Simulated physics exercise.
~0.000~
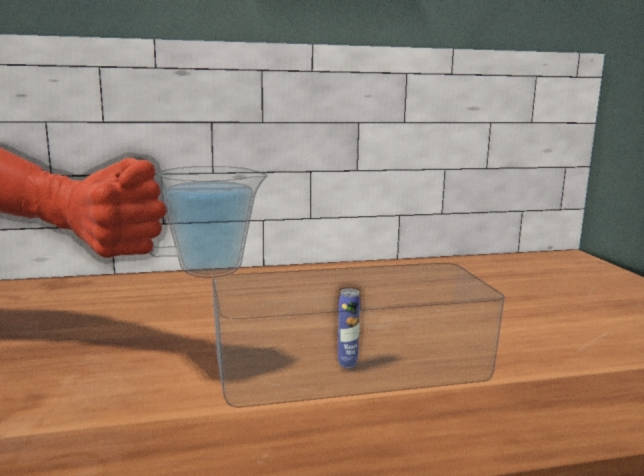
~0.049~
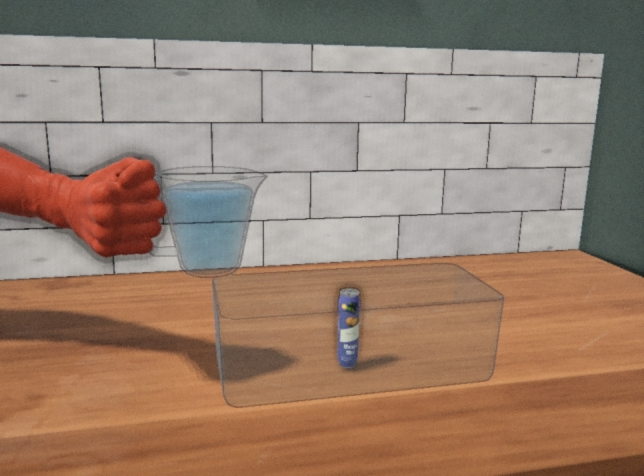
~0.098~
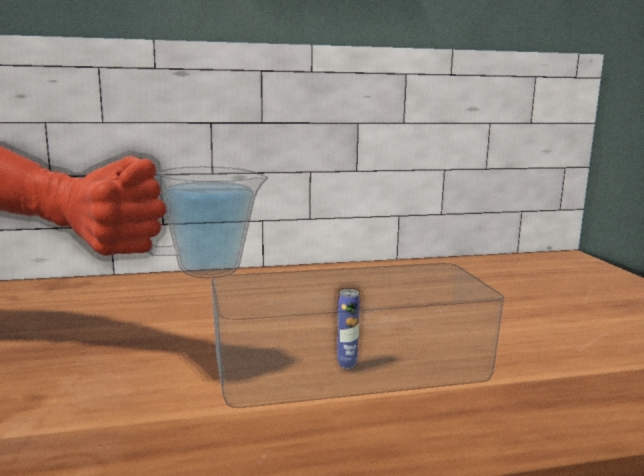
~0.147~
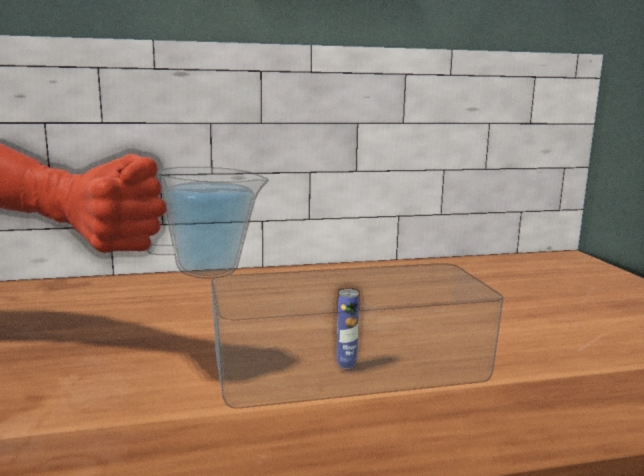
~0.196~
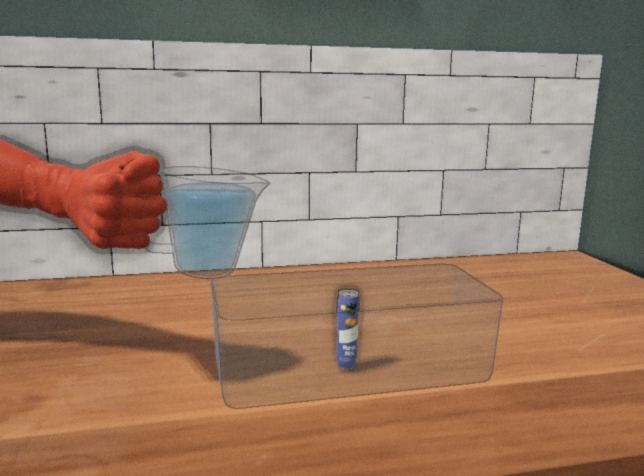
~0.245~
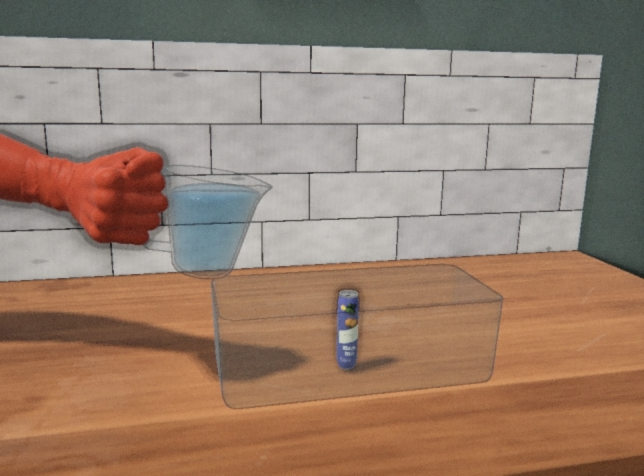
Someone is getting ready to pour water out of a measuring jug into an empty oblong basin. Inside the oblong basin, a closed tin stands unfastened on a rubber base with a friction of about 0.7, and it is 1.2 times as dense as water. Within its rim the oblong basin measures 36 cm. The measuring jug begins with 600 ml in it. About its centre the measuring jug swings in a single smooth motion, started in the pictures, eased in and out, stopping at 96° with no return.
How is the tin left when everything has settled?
It stays on its base.
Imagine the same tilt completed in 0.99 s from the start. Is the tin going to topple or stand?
The tin stays on its base.
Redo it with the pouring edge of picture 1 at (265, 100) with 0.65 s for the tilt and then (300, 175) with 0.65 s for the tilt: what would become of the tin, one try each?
Run one: It tumbles. Run two: It tumbles.
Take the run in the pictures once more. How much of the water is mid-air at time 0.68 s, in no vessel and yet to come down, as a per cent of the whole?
Near 14 per cent of it all.
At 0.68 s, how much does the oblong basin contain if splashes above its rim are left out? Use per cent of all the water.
At that time the basin holds about 7 per cent of the liquid.
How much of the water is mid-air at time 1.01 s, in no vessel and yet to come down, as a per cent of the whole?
Near 12 percent.
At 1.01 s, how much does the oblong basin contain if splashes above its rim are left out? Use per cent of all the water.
Some 62 percent.
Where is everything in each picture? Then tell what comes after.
The first frame shows tilt 0°; pouring edge (267, 174); surface from (164, 189) to (253, 187); the oblong basin's rim runs from (216, 297) to (479, 281); the tin's top is at (350, 296).
The second frame shows tilt 0°; pouring edge (267, 175); surface from (164, 189) to (254, 187).
The third frame shows tilt 2°; pouring edge (268, 176); surface from (163, 189) to (254, 188).
The fourth frame shows tilt 3°; pouring edge (269, 178); surface from (165, 189) to (255, 189).
The fifth frame shows tilt 6°; pouring edge (270, 181); surface from (166, 189) to (256, 190).
The sixth frame shows tilt 9°; pouring edge (273, 185); surface from (168, 191) to (260, 191).
Then, 0.68 s in, the tilt is 58° and 78 per cent is still to pour; the tin stands where it began.
Then, 1.01 s in, the tilt is 89° and 27 per cent is still to pour; the tin stands where it began.
Then, 1.34 s in, the tilt is 96° and 1 per cent is still to pour; the tin stands where it began.
Then, 1.71 s in, the tilt is 96° and 0 per cent is still to pour; the tin stands where it began.
Finally, the tin stands where it began.
